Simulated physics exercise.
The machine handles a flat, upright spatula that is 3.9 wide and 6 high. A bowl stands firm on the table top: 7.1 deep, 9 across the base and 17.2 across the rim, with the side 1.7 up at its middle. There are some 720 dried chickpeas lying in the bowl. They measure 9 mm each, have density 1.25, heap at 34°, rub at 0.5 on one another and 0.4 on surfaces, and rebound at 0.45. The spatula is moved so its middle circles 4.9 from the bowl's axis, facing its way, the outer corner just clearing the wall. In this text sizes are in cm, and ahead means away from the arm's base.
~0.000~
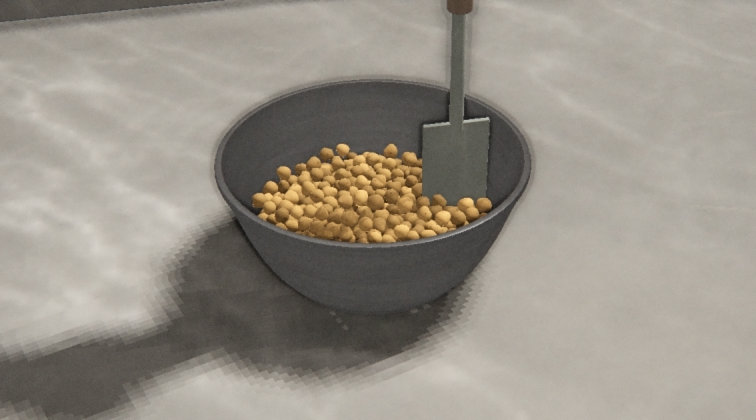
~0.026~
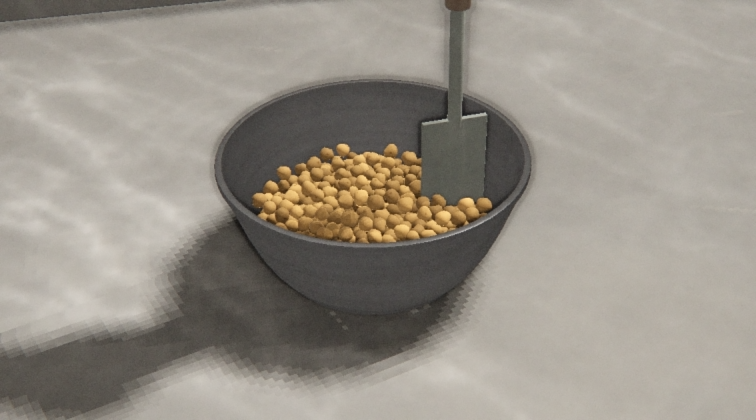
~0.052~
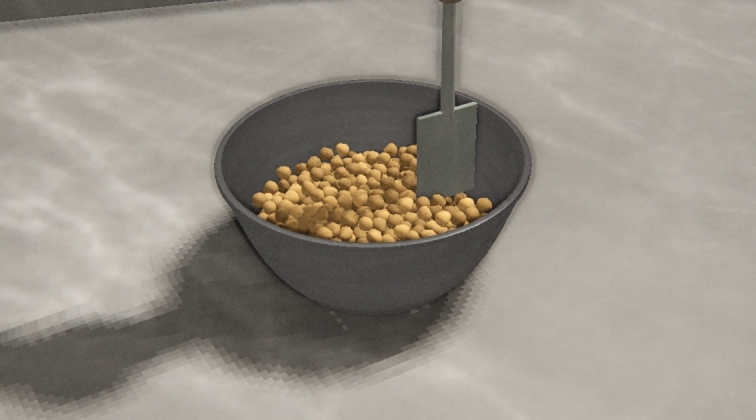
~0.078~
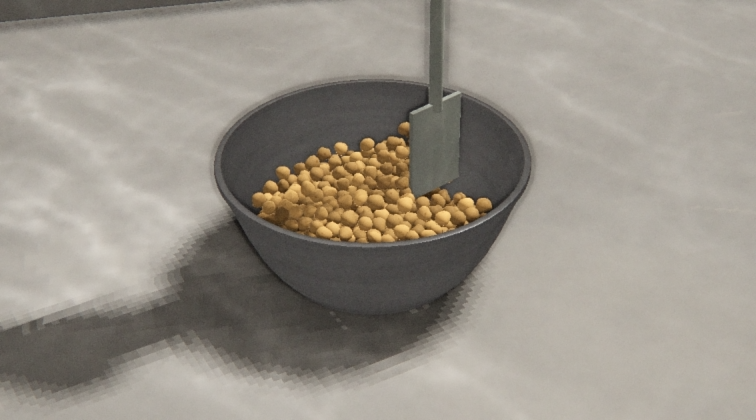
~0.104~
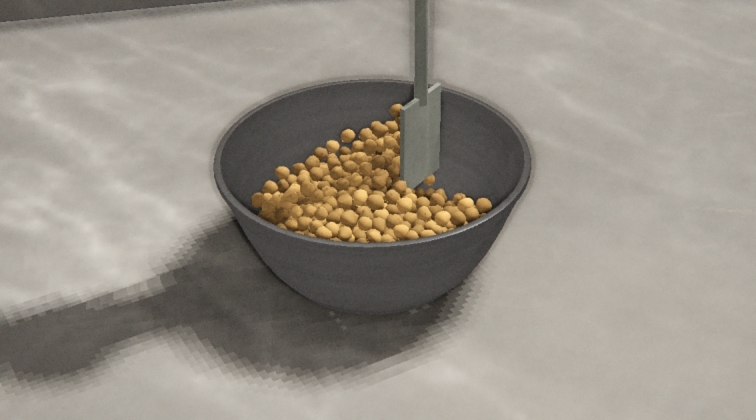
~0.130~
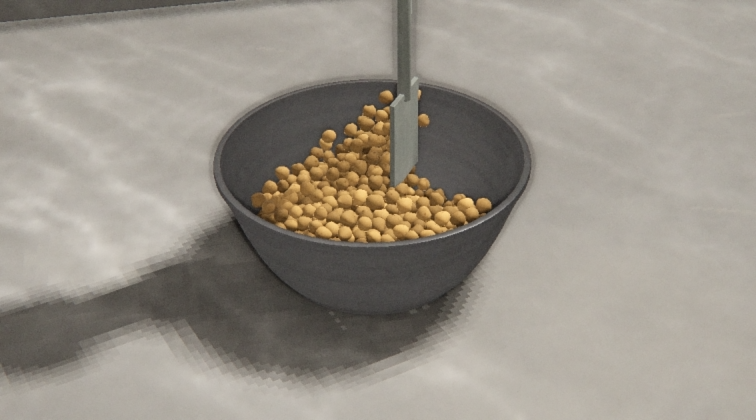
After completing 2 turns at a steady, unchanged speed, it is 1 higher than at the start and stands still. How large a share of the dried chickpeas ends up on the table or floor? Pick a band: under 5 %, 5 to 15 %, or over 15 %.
5 to 15 %.
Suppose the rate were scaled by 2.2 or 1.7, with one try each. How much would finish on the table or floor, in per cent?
Estimates in order: Some 30 % and some 20 %.
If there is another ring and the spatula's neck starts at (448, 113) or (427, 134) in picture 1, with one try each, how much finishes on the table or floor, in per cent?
Around 10 per cent on the first try, around 0 per cent on the second.
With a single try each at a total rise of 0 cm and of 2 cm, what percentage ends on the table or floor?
Roughly 15 percent, then roughly 5 percent.
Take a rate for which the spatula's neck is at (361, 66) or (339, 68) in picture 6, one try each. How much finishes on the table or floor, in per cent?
Some 20 and 25 per cent respectively.
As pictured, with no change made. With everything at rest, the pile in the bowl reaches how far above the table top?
Around 6.0 cm above the table.
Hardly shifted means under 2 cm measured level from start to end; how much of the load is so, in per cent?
I'd say something near 40 percent.
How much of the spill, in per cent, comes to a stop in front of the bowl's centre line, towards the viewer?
70 %.
After 0.65 s, 317° round, highest piece 9 above the table; 685 in the bowl, 31 on the table or floor, 8 in flight or on the tool.
After 1.17 s, 219° round, highest piece 9 above the table; 664 in the bowl, 59 on the table or floor, 1 in flight or on the tool.
After 1.63 s, 0° round, highest piece 6 above the table; 661 in the bowl, 63 on the table or floor.
After 2.33 s, 0° round, highest piece 6 above the table; 661 in the bowl, 63 on the table or floor.
In the end, 661 in the bowl, 63 on the table or floor. That is 9 % on the table or floor.
